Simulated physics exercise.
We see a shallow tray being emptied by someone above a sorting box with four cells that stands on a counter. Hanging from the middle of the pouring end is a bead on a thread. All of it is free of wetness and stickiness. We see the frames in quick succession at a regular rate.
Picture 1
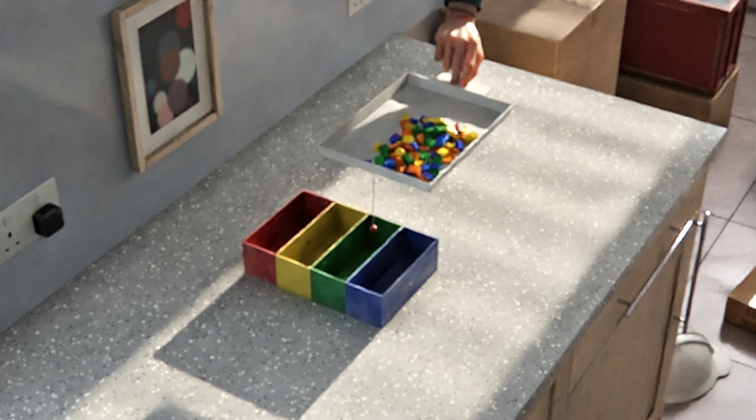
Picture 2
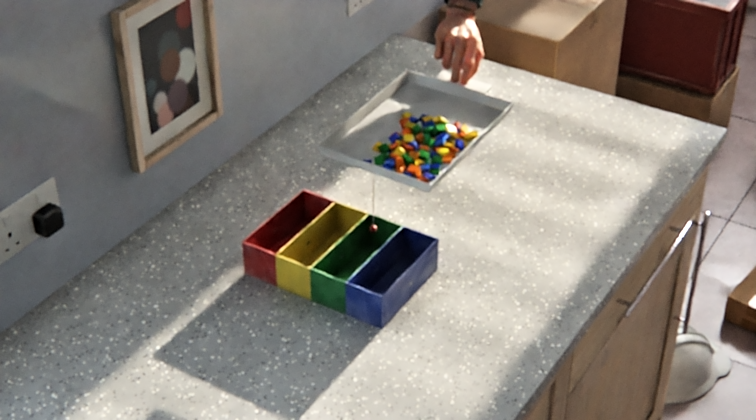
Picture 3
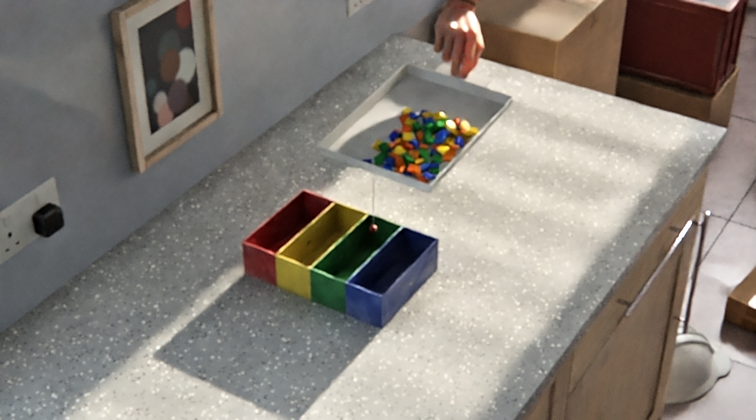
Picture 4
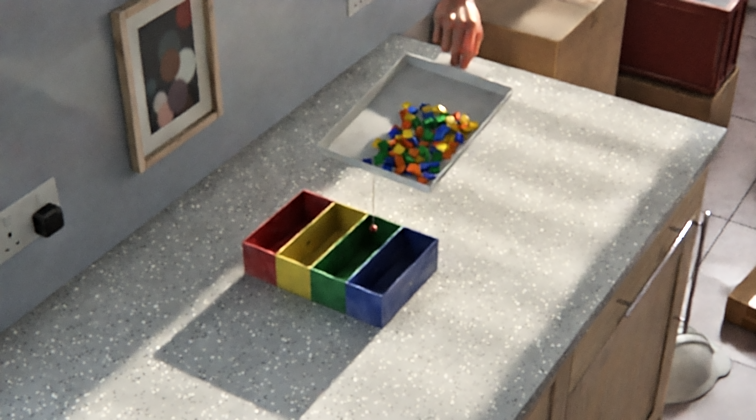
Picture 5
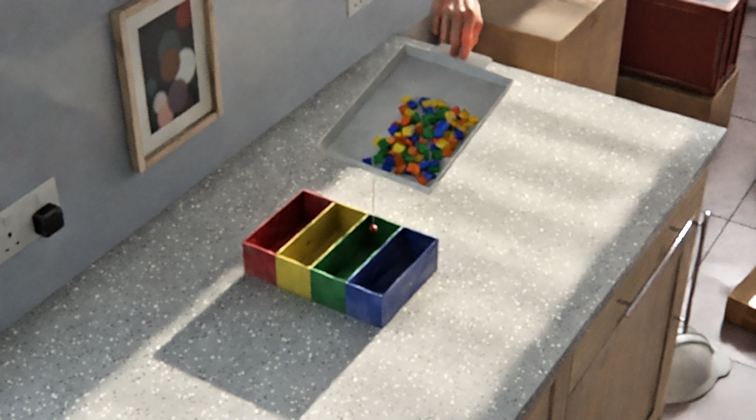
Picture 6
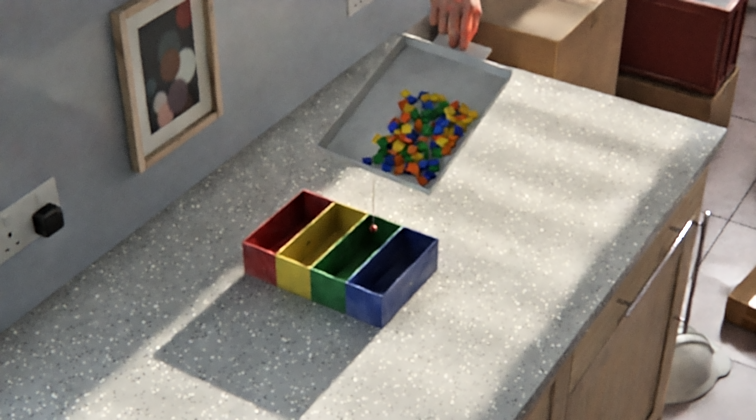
Hand gradually tilting a grey tray of colourful mosaic tiles above a red, yellow, green and blue sorting box on a counter.
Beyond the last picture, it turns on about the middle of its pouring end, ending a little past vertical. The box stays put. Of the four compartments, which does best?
The blue one does best.
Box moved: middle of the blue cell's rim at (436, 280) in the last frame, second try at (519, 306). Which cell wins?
Run one gives the green one; run two gives that red cell.
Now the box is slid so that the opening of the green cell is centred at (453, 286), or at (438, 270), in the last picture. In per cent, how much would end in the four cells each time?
You'd see roughly 90 per cent first and roughly 100 per cent second.
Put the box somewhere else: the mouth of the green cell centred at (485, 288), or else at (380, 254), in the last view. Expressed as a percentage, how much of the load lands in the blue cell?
Close to 0 in a hundred, then close to 50 in a hundred.
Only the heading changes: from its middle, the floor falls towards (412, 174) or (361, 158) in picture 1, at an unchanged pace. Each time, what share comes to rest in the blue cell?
First case: 40 %; second case: 0 %.
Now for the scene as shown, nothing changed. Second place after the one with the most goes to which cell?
The answer would be the cell in green.
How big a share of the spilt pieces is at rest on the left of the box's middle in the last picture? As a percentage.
Left fraction: Around 0 per cent.
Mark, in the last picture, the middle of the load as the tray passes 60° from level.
Near the pixel (401, 159).
Soon, tray tipped steeply; nearly all on the tray; a stray few falling or outside the box.
A while on, tray tipped right over; about a third on the tray; about a quarter in the blue cell; a small part in the green cell; about a quarter falling or outside the box.
Towards the end, tray tipped past a quarter turn; about half in the blue cell; a small part in the green cell; a stray few in the yellow cell; about a quarter falling or outside the box.
Finally, tray tipped past a quarter turn; about half in the blue cell; a small part in the green cell; a stray few in the yellow cell; none in the red cell; about a quarter outside the box.
